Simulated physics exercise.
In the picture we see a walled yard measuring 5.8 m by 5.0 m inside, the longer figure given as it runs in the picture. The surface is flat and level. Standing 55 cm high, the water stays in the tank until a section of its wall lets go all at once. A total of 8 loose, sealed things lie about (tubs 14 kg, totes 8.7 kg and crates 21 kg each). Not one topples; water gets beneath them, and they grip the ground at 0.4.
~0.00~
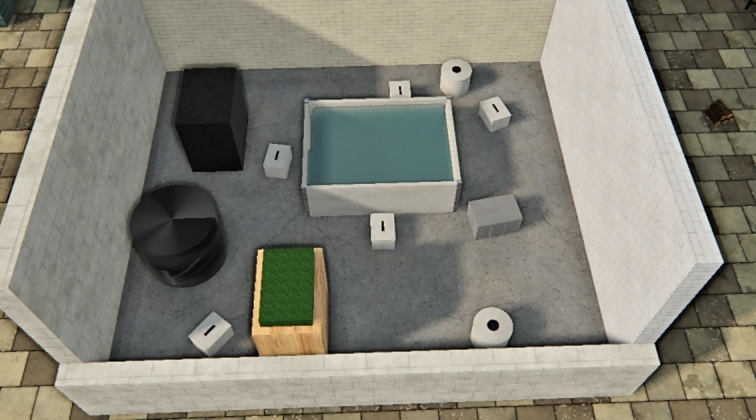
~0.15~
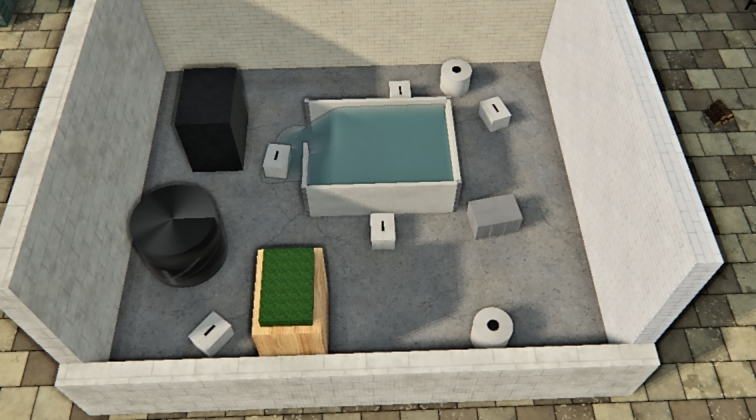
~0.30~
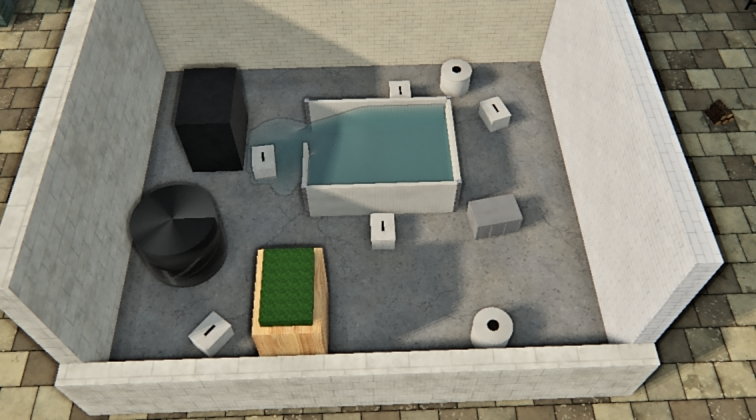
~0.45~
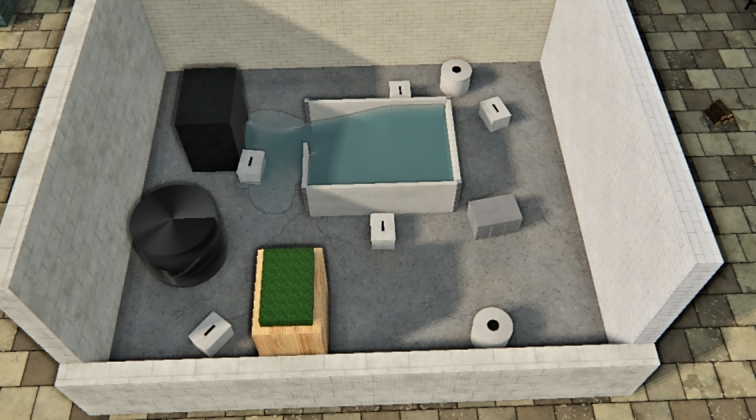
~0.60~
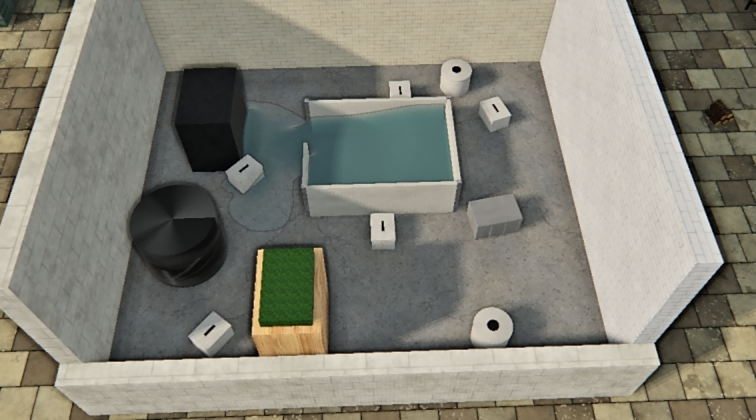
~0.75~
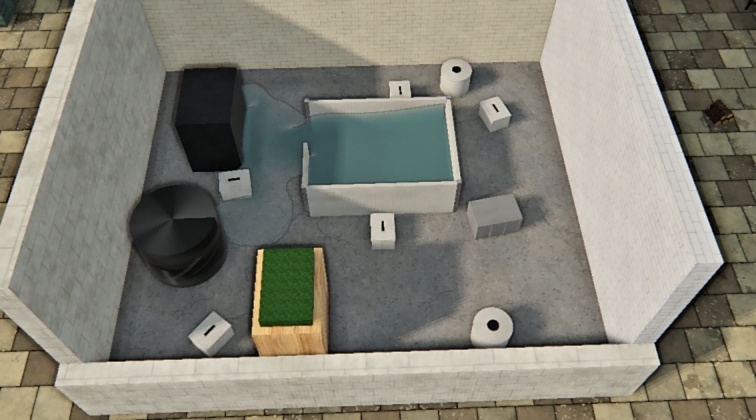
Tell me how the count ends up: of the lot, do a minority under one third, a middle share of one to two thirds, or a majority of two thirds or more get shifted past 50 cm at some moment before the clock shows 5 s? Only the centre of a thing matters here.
The portion is beneath a third.
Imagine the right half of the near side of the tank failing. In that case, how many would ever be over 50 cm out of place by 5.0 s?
Count: 2.
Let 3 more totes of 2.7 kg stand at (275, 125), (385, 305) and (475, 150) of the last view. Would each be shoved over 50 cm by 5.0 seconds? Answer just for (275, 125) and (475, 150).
Above, below.
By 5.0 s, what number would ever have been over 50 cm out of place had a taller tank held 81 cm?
Then 5 of them.
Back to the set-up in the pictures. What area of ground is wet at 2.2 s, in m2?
Wet: Near 12.0 m2.
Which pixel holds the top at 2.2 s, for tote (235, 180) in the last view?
Roughly (152, 190) in the same view.
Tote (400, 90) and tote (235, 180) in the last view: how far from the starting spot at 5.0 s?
20 cm and 100 cm.
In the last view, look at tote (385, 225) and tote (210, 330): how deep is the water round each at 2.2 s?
About 0 and 2 cm.
After 1.1 s 1 of 8 are over 50 cm from their spots; 0 afloat.
After 2.2 s 1 of 8 are over 50 cm from their spots; 0 afloat.
After 3.5 s 1 of 8 are over 50 cm from their spots; 1 afloat.
After 5.0 s 1 of 8 are over 50 cm from their spots, and 1 have been at some point; 2 afloat.
